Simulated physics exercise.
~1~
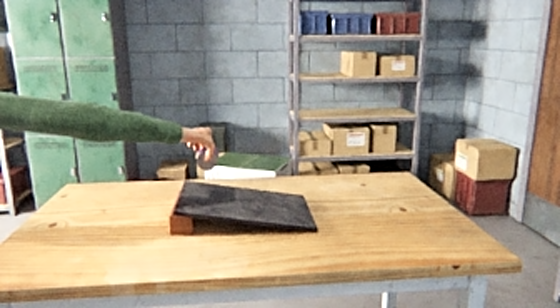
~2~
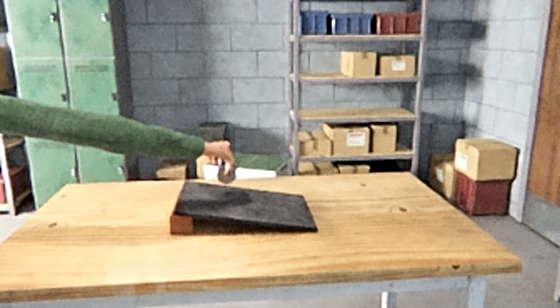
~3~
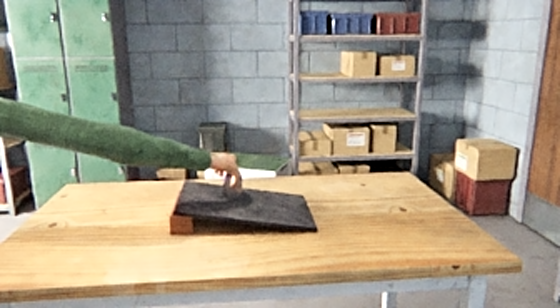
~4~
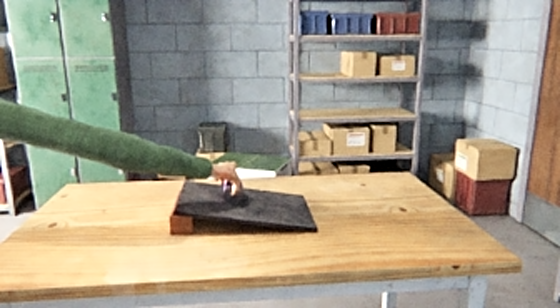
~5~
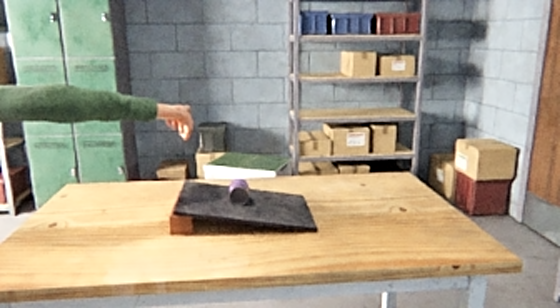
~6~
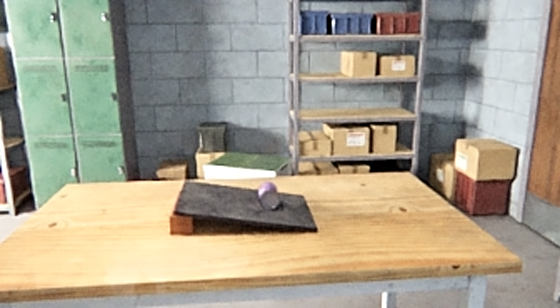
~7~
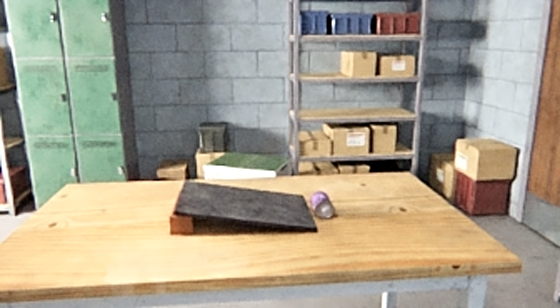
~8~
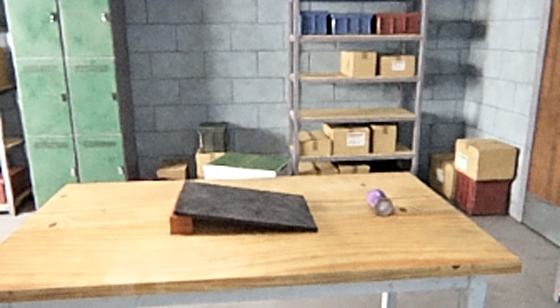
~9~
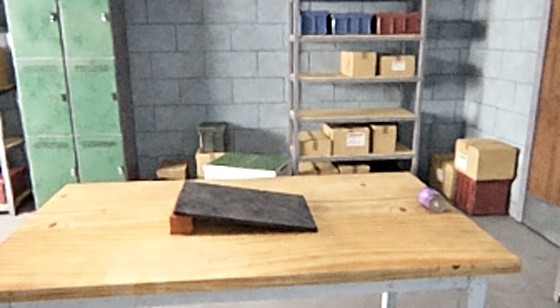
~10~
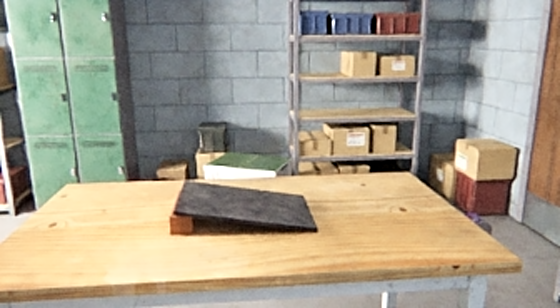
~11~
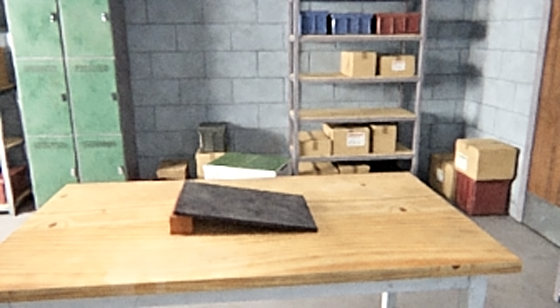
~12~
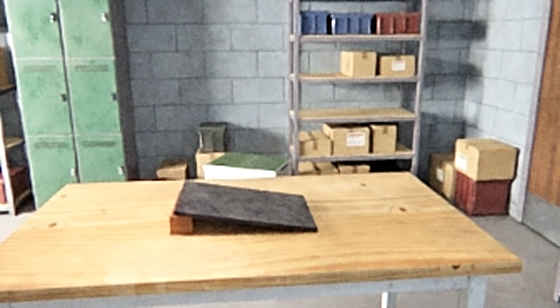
A purple tin set on a sloping board by a hand rolls right, off the table.
